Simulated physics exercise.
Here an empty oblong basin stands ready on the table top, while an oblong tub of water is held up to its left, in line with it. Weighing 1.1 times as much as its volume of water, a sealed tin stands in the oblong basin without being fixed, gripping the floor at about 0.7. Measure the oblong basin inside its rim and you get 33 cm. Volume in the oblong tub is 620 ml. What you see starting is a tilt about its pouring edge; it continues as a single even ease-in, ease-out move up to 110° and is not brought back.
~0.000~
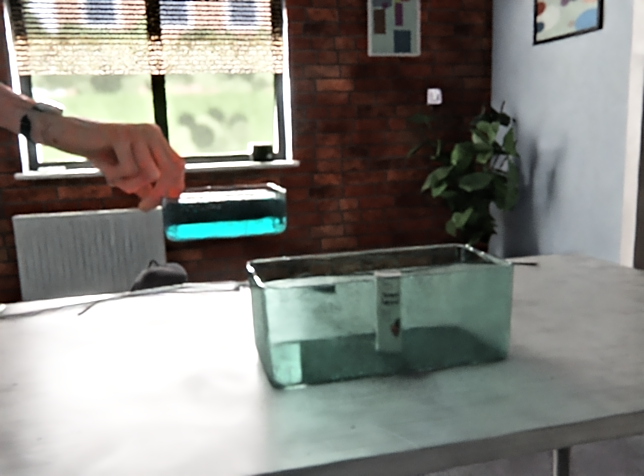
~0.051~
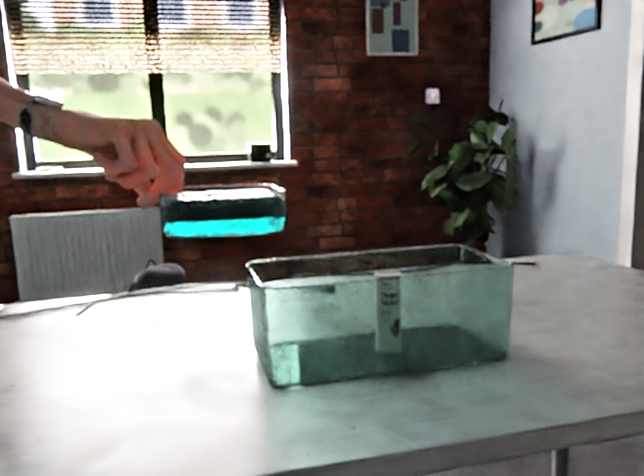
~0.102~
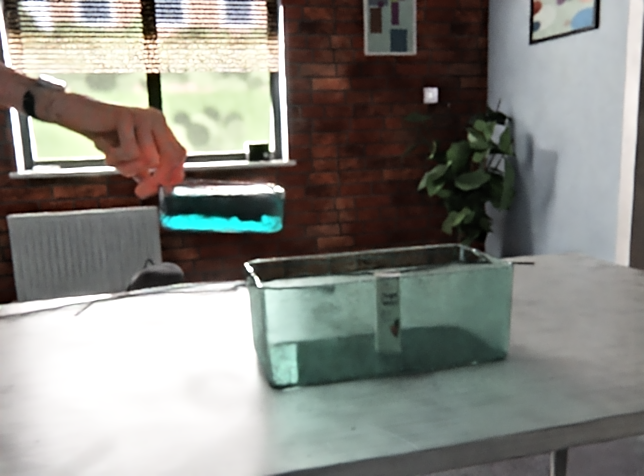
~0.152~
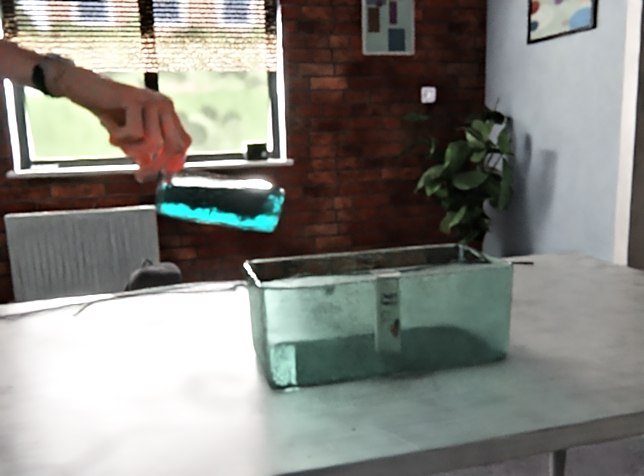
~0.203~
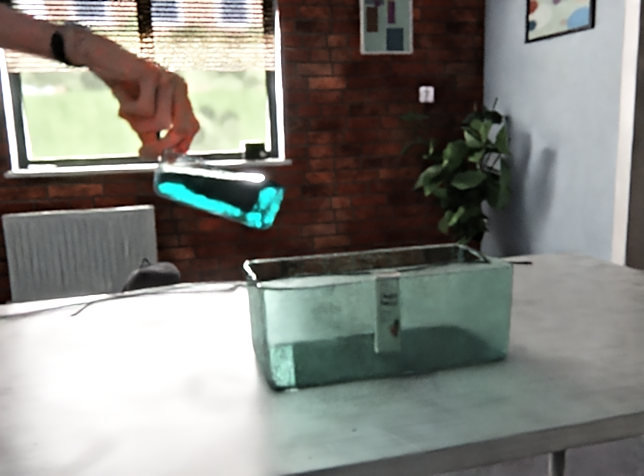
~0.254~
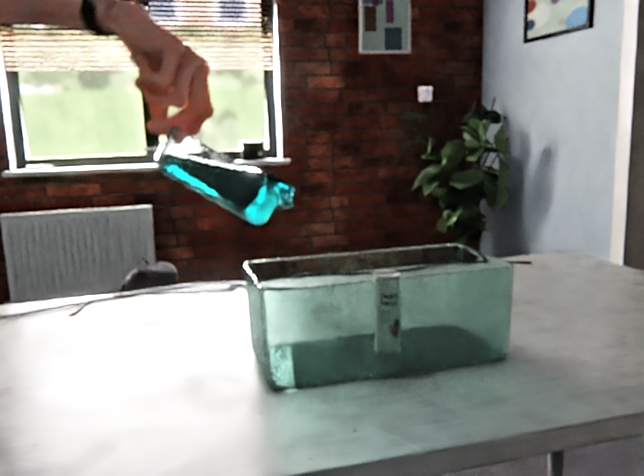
A small clear tub of bright blue liquid, gripped from above by a hand, hangs almost level to the upper left of a larger greenish glass basin on a table. The hand tilts it, slowly then faster, right end downward, and the liquid slides to that end, a little bulging past the edge.
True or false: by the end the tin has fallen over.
True.
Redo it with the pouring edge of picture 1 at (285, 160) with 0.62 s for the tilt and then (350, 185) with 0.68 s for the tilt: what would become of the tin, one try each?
First it stays on its base; then it stays on its base.
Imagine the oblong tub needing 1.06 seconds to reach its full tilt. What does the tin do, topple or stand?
The tin stays balanced.
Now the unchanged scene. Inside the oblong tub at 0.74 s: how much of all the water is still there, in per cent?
About 0 percent.
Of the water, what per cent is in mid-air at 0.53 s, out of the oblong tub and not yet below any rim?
Around 58 in a hundred.
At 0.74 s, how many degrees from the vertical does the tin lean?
About 15 degrees from upright.
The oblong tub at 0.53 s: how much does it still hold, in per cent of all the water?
Roughly 8 percent.
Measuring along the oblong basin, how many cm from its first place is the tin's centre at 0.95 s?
The tin is about 6 cm from where it started.
After 0.53 s the tilt is 98° and 8 per cent is still to pour; the tin stands where it began.
After 0.74 s the tilt is 110° and 0 per cent is still to pour; the tin leans 17°.
After 0.95 s the tilt is 110° and 0 per cent is still to pour; the tin lies on its side.
After 1.18 s the tilt is 110° and 0 per cent is still to pour; the tin lies on its side.
In the end the tin lies on its side.
